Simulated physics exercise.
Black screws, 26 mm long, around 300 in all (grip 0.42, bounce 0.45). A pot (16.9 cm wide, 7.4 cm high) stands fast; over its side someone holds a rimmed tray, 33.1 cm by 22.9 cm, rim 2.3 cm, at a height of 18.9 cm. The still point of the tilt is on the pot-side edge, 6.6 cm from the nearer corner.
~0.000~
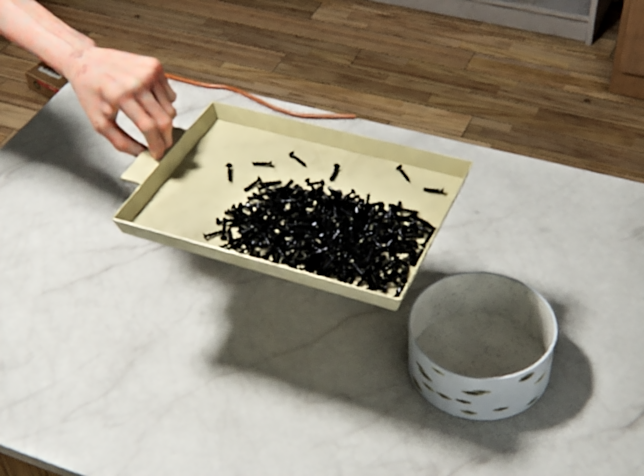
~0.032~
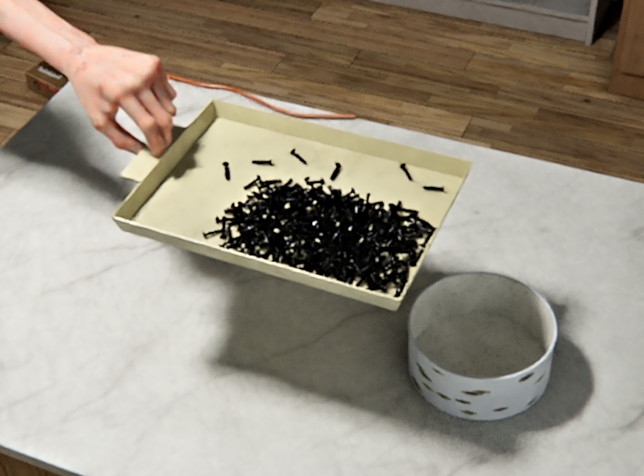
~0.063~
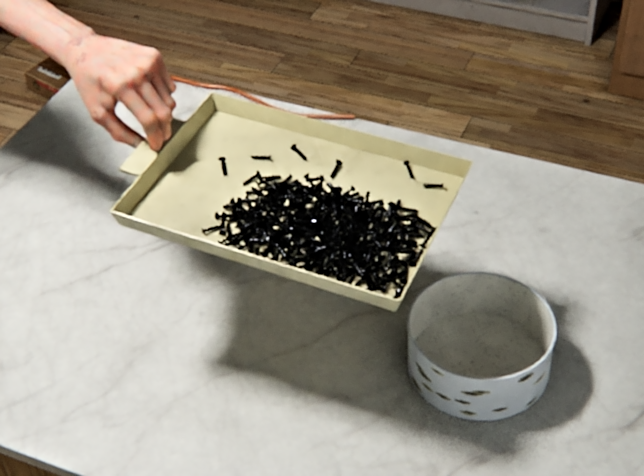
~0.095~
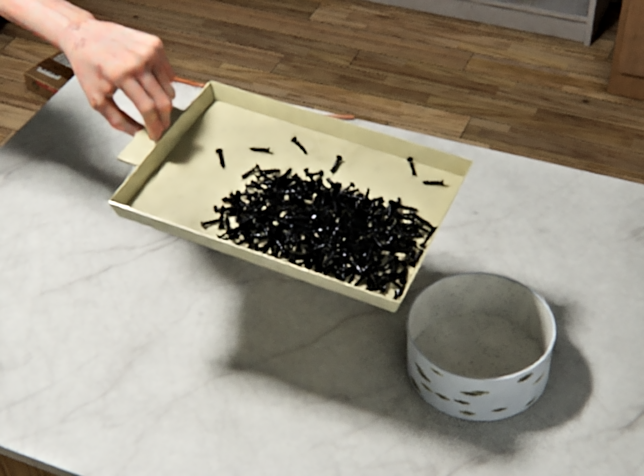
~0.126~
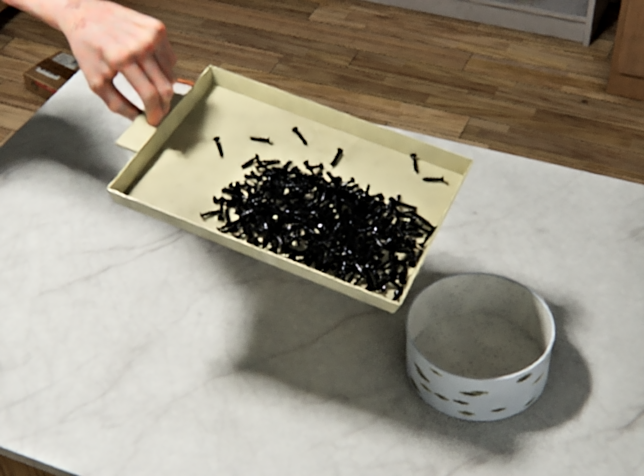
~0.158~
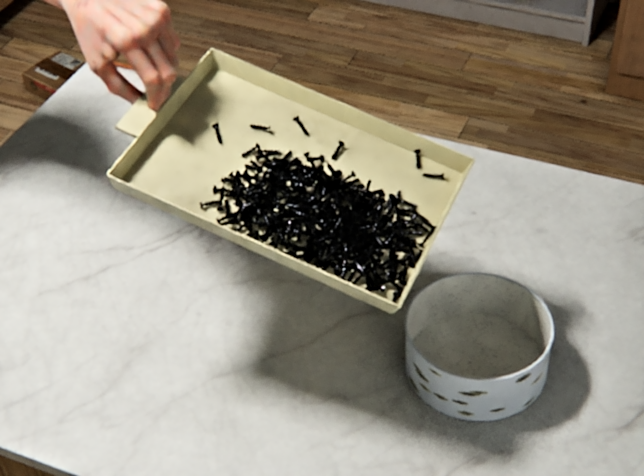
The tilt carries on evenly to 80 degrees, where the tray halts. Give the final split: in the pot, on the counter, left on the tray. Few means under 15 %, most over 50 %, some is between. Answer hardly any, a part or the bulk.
Pot a part, counter the bulk, tray hardly any.
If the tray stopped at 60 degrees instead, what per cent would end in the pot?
Then about 30 per cent.
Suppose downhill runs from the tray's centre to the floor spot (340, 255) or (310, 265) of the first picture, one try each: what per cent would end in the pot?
Some 5 and 0 per cent.
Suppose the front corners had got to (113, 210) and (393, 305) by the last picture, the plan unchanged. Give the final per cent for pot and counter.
Pot 0, counter 100.
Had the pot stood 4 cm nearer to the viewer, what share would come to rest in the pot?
In that case some 65 per cent.
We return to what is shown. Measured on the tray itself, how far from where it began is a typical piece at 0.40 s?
Roughly 2 cm.
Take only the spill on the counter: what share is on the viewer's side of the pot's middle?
Roughly 100 per cent.
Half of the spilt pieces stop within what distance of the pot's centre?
About 16 cm.
After 0.40 s, tilt 47 degrees; the tray holds 100 %, the pot 0 %.
After 0.56 s, tilt 69 degrees; the tray holds 95 %, the pot 0 %.
After 0.85 s, tilt 80 degrees; the tray holds 15 %, the pot 30 %.
At rest (1.9 s), pot 35 %, counter 60 %, tray 5 %.
